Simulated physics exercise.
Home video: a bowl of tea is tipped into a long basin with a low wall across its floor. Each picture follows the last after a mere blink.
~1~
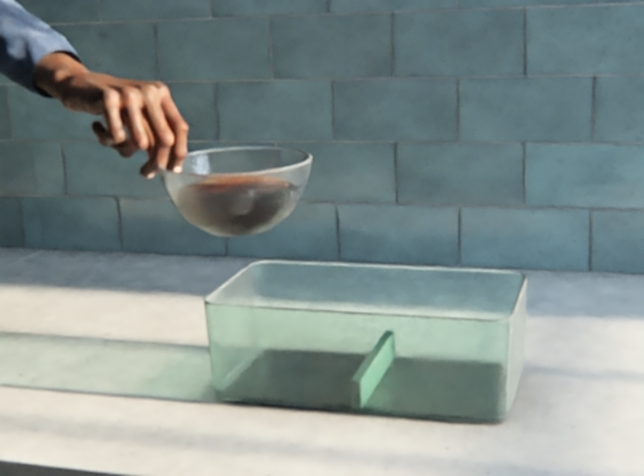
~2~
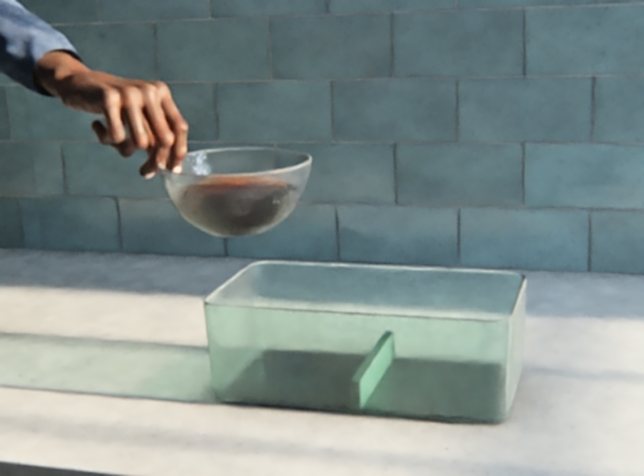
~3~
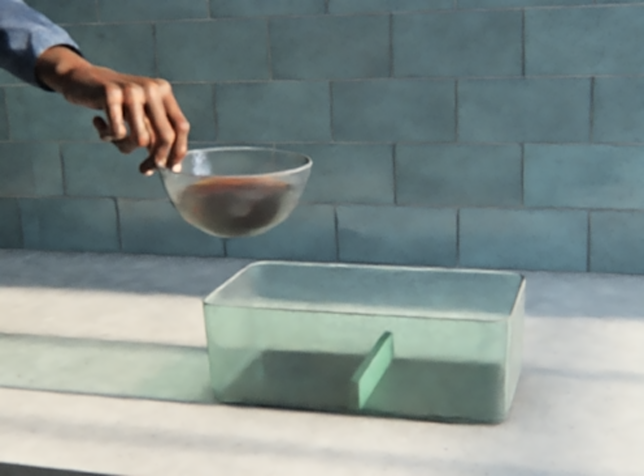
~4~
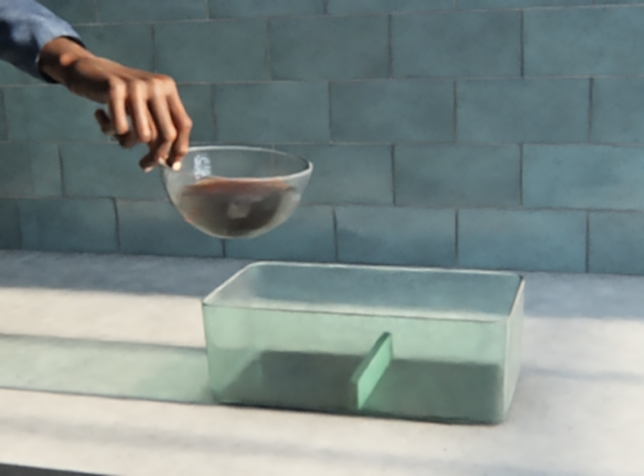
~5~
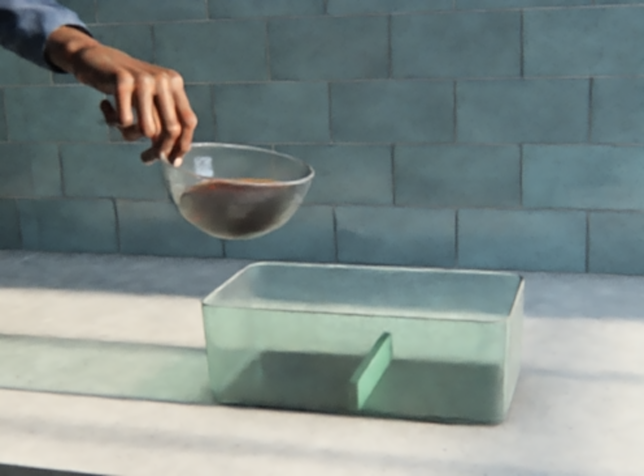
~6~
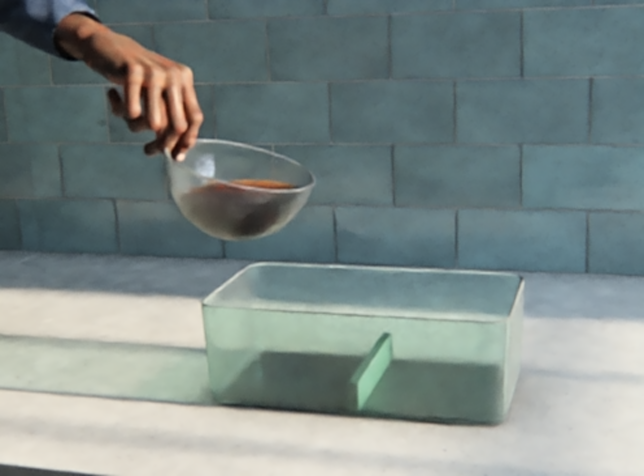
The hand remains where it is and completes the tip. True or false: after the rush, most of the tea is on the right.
False, it is on the left.
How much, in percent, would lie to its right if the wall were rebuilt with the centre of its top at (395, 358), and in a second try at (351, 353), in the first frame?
Around 5 per cent for the first, around 50 per cent for the second.
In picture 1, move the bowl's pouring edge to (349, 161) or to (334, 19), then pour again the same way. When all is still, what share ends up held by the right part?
The first gives 70 %, the second 85 %.
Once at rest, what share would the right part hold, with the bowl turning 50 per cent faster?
I'd say roughly 10 in every hundred ends up there.
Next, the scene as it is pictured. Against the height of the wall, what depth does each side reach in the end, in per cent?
60 left, 0 right, give or take.
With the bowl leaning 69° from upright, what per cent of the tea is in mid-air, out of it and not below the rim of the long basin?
25 in a hundred.
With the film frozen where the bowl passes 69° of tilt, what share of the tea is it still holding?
Near 50 percent is still in there.
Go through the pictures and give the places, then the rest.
In the first picture, it leans 0°; its right rim is at (307, 163); the tea meets the walls at (181, 188) and (300, 190); the long basin's rim runs from (229, 283) to (520, 297); the wall's top is at (374, 355).
In the second picture, it leans 1°; its right rim is at (306, 165); the tea meets the walls at (180, 188) and (299, 191).
In the third picture, it leans 3°; its right rim is at (307, 168); the tea meets the walls at (180, 187) and (299, 192).
In the fourth picture, it leans 6°; its right rim is at (307, 173); the tea meets the walls at (180, 188) and (299, 193).
In the fifth picture, it leans 10°; its right rim is at (309, 179); the tea meets the walls at (182, 188) and (302, 194).
In the sixth picture, it leans 16°; its right rim is at (310, 188); the tea meets the walls at (185, 190) and (305, 195).
A moment on, the tilt is 69° and 48 per cent is still to pour, 25 is left of the wall and 2 right of it.
Next, the tilt is 101° and 0 per cent is still to pour, 91 is left of the wall and 8 right of it.
Then the tilt is 108° and 0 per cent is still to pour, 91 is left of the wall and 9 right of it.
Later the tilt is 108° and 0 per cent is still to pour, 91 is left of the wall and 9 right of it.
In the end 91 per cent lies left of the wall, 9 right of it and 0 outside.
